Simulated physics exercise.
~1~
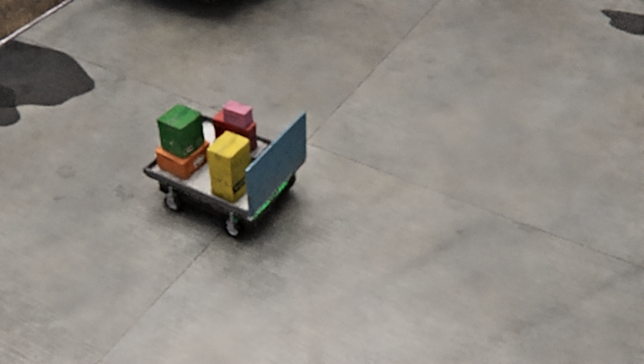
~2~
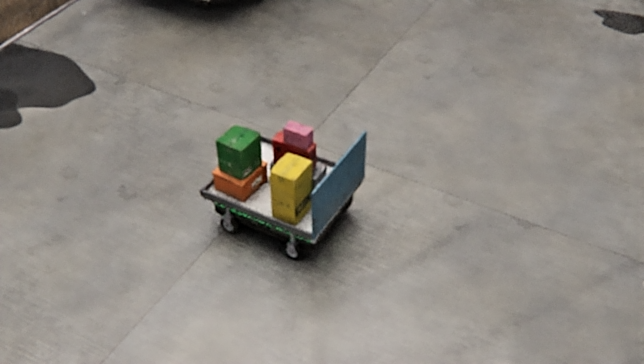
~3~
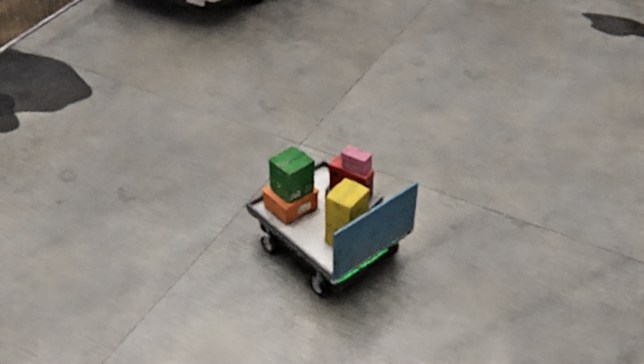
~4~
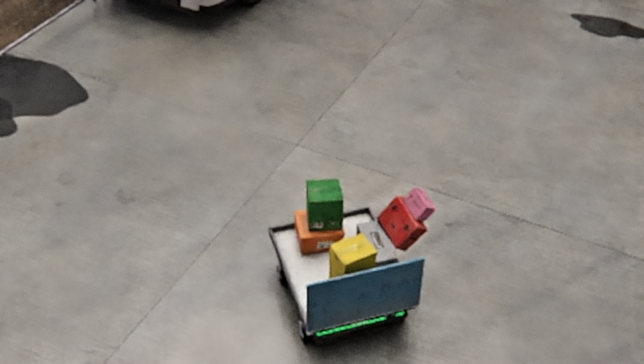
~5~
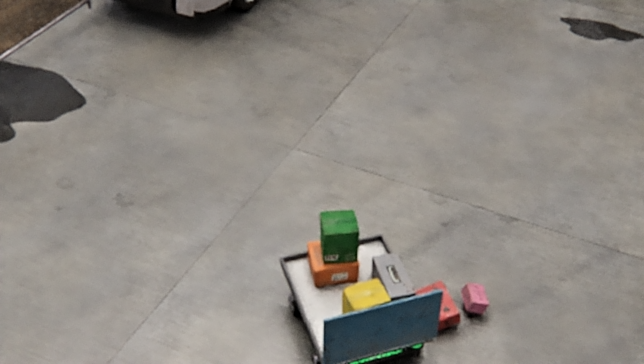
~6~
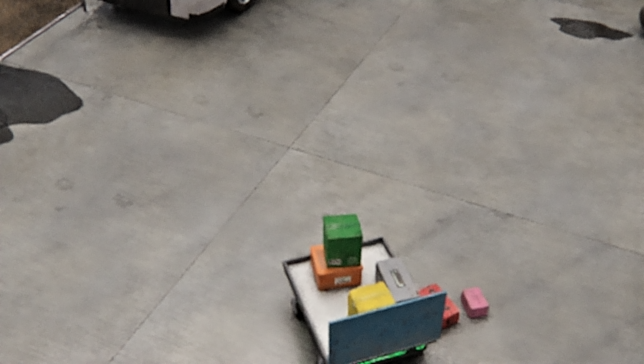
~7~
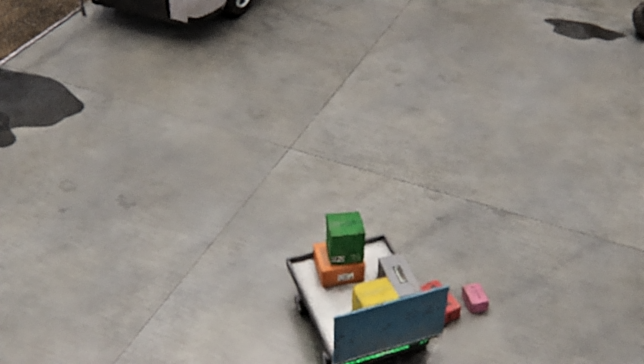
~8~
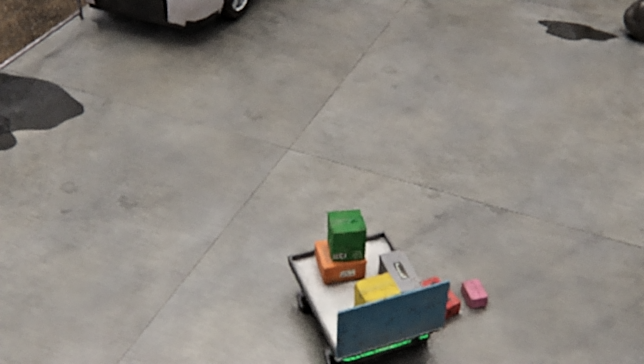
A delivery cart rolls forward, turns and stops, spilling its red and pink boxes onto the floor.
